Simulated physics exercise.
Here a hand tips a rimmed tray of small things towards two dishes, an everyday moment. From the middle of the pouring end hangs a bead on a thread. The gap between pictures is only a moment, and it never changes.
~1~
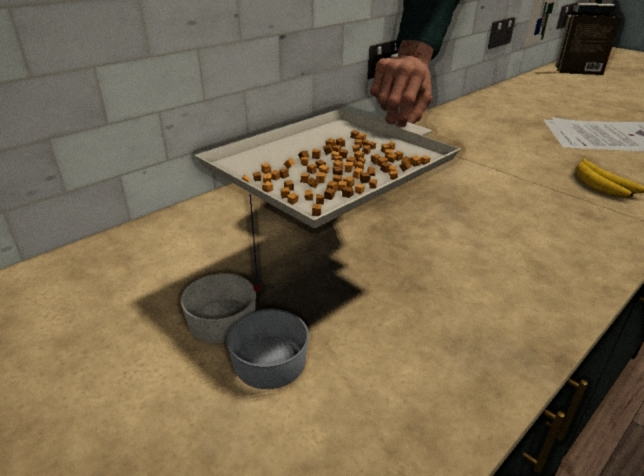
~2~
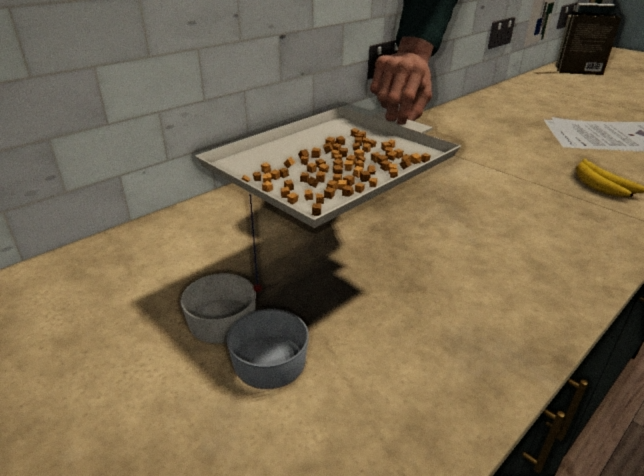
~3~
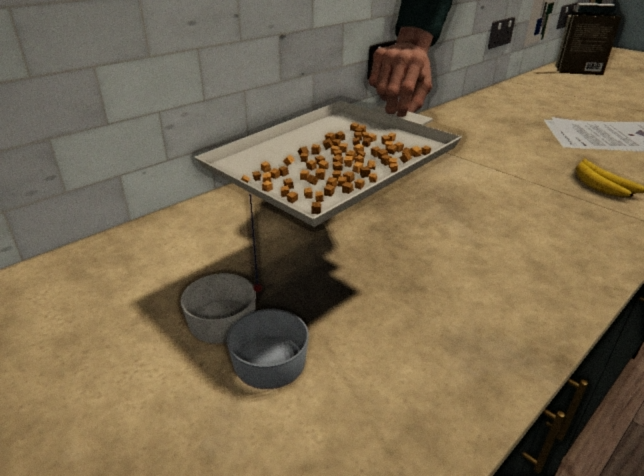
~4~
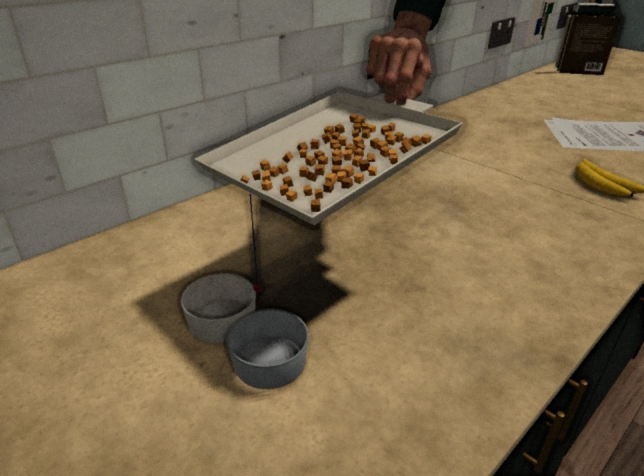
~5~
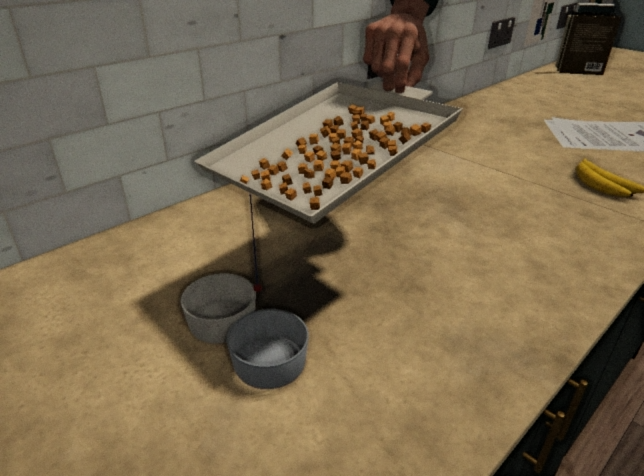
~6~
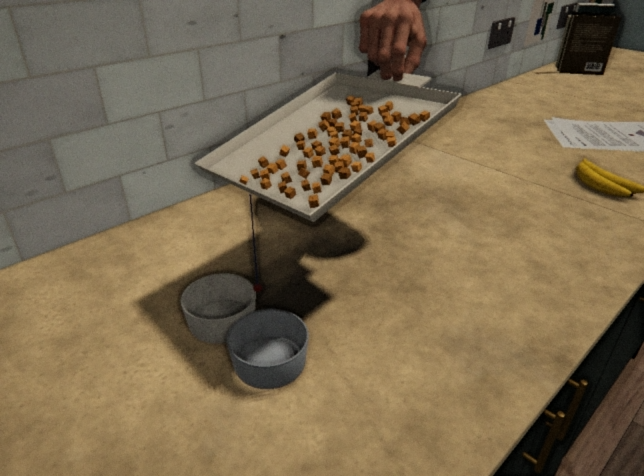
A hand in a dark green sleeve holds a rimmed, pale metal tray of small orange-brown cubes above a tan kitchen counter, seen from a fixed, raised viewpoint. Two grey dishes sit below, with bananas and papers at right and grey wall tiles behind. The hand slowly lifts the tray's far side, tilting it slightly toward its near left corner, while the cubes barely shift.
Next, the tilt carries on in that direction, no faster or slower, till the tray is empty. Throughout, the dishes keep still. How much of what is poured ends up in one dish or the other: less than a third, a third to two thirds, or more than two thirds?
A third to two thirds.
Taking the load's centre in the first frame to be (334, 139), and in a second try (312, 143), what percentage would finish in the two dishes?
First 40 %, then 30 %.
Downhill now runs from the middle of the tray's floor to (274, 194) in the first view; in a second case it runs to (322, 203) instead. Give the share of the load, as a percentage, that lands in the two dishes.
70 % and 20 %, roughly.
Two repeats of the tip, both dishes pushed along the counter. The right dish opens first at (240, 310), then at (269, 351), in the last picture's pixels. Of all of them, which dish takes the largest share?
Result 1: The left-hand one; result 2: The left-hand one.
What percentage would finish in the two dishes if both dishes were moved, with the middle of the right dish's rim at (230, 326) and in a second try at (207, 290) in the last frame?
About 60% on the first try and 70% on the second.
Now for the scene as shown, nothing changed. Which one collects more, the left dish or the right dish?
The answer is the one at left.
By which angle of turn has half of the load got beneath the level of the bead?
Somewhere near 95°.
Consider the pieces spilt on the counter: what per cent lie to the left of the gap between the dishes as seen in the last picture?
That's about 100 per cent of the spill.
Soon, tray tipped steeply; nearly all on the tray; a small part in the air.
A while on, tray tipped right over; about a third on the tray; about a quarter in the left dish; about a quarter outside both; about a quarter in the air.
Towards the end, tray tipped past a quarter turn; a small part in the right dish; about half in the left dish; about half outside both.
Finally, tray tipped past a quarter turn; a small part in the right dish; about half in the left dish; about half outside both.
